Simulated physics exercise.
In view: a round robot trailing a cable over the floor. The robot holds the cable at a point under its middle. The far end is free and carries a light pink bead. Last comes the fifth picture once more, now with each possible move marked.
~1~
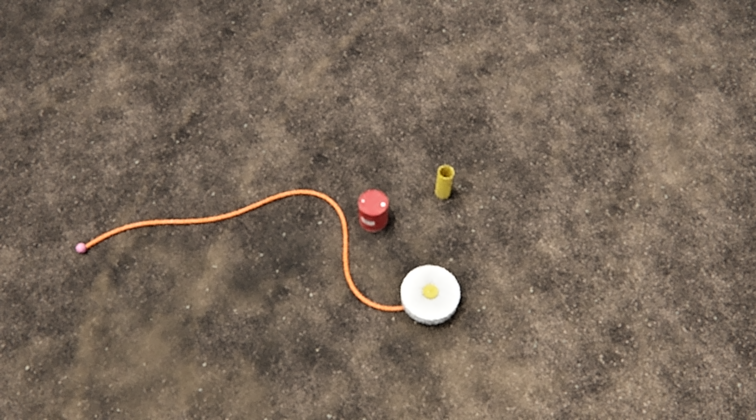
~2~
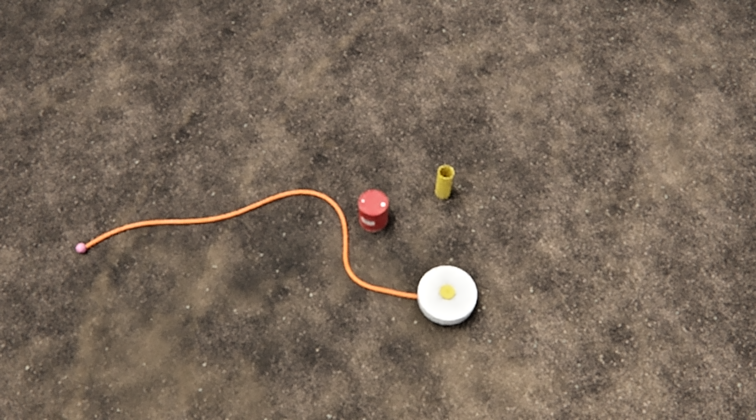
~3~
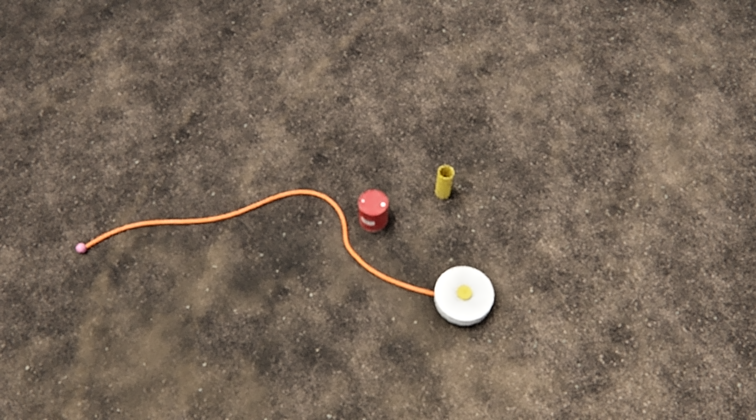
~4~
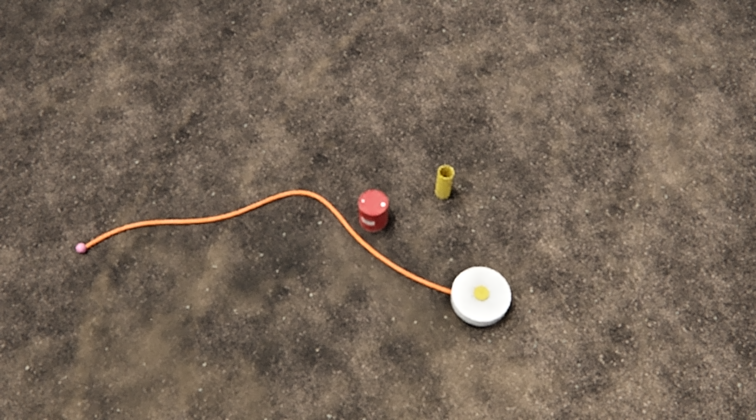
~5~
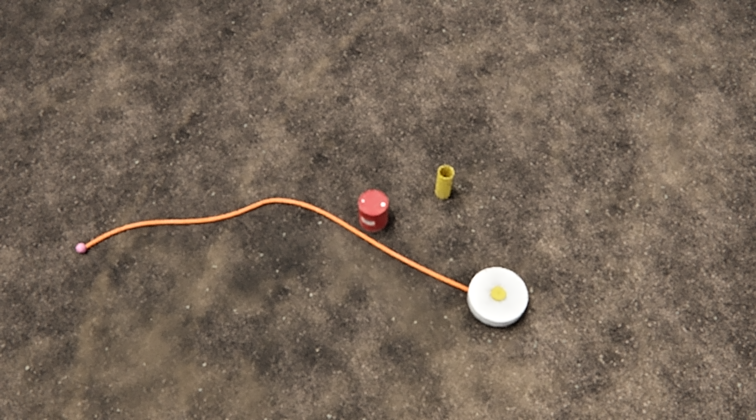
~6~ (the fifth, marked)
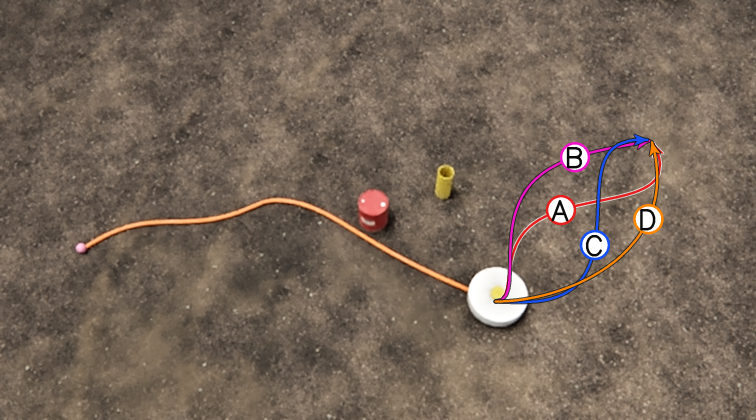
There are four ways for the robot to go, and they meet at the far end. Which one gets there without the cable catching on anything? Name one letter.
Line D does it.
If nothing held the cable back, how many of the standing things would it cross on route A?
One.
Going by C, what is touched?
The red keg.
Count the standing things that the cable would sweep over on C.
One.
On the copy, A from (495, 301) via (573, 207) to (653, 144); B from (495, 301) via (532, 183) to (650, 141); C from (495, 301) via (596, 234) to (647, 140); D from (495, 301) via (626, 251) to (652, 142).
On D. First, robot (602, 268), middle of the cable (368, 255), free end (151, 230).
Then, robot (658, 194), middle of the cable (447, 247), free end (228, 236).
Finally, robot (655, 135), middle of the cable (480, 229), free end (263, 239); nothing has been touched.
By contrast, A meets the red keg; B meets the red keg and yellow post; C meets the red keg.
